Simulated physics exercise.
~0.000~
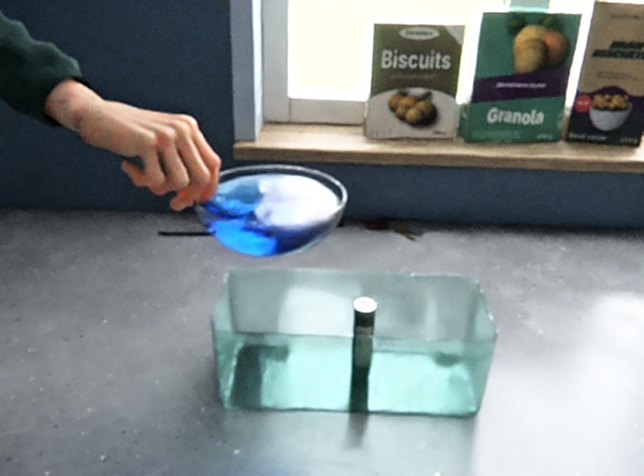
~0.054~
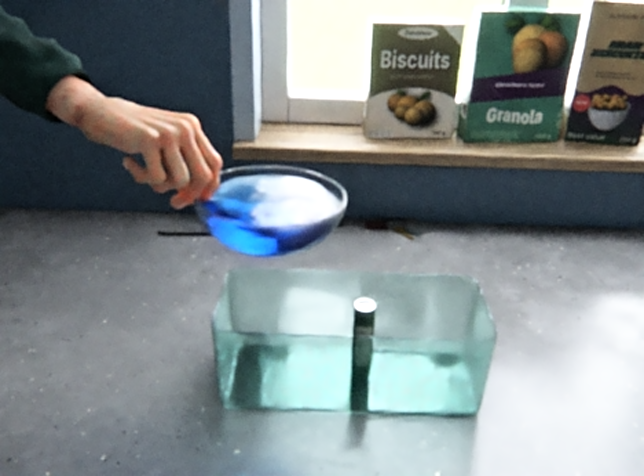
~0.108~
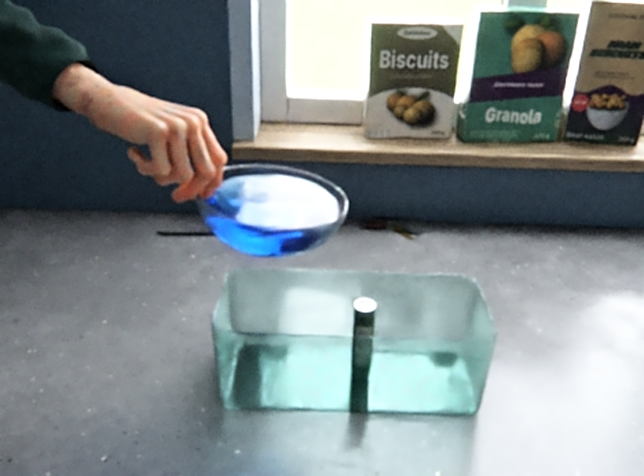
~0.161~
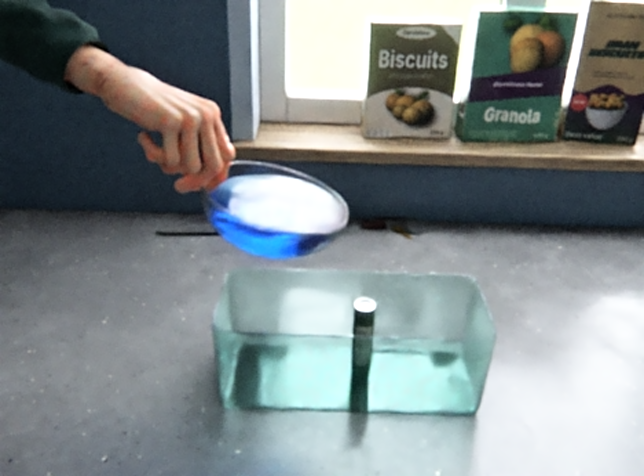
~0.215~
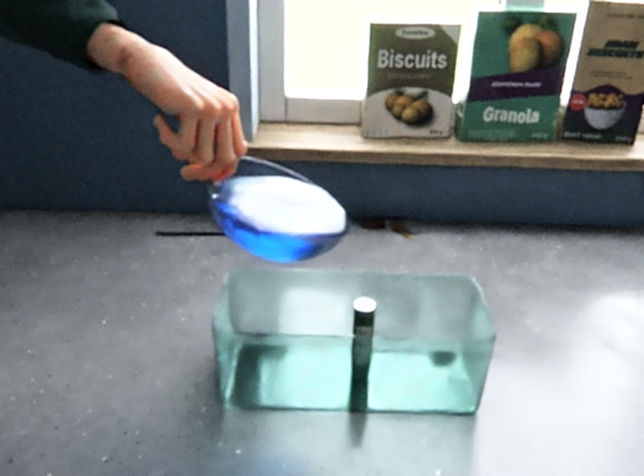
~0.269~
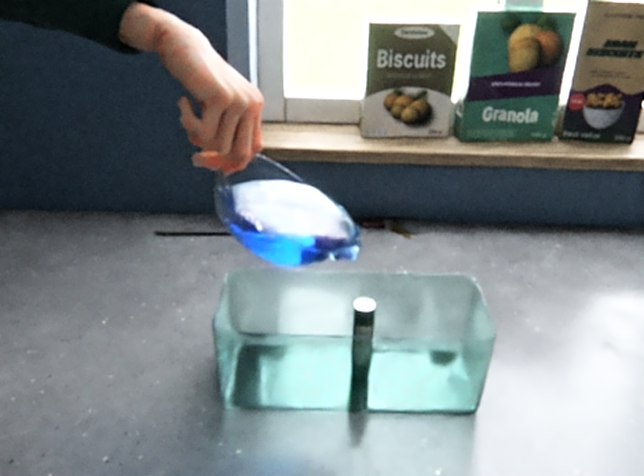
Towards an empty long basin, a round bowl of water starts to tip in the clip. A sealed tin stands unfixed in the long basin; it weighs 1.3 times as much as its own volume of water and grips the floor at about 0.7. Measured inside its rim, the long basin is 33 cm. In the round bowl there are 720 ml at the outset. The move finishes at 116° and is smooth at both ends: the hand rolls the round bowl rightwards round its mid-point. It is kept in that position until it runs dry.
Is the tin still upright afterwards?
It rides it out.
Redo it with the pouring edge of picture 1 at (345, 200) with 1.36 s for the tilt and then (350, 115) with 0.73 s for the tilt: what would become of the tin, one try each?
The tin stays vertical the first time and stays vertical the second time.
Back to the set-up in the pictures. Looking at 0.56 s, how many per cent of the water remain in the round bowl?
About 1 percent.
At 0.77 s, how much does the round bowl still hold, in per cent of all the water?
About 0 per cent.
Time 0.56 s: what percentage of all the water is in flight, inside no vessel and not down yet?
It comes to about 7 percent.
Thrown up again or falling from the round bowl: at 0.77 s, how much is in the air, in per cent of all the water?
Near 4 per cent, I'd say.
By 0.56 s the tilt is 101° and 1 per cent is still to pour; the tin stands where it began.
By 0.77 s the tilt is 116° and 0 per cent is still to pour; the tin stands where it began.
By 0.99 s the tilt is 116° and 0 per cent is still to pour; the tin stands where it began.
By 1.23 s the tilt is 116° and 0 per cent is still to pour; the tin stands where it began.
At rest the tin stands where it began.
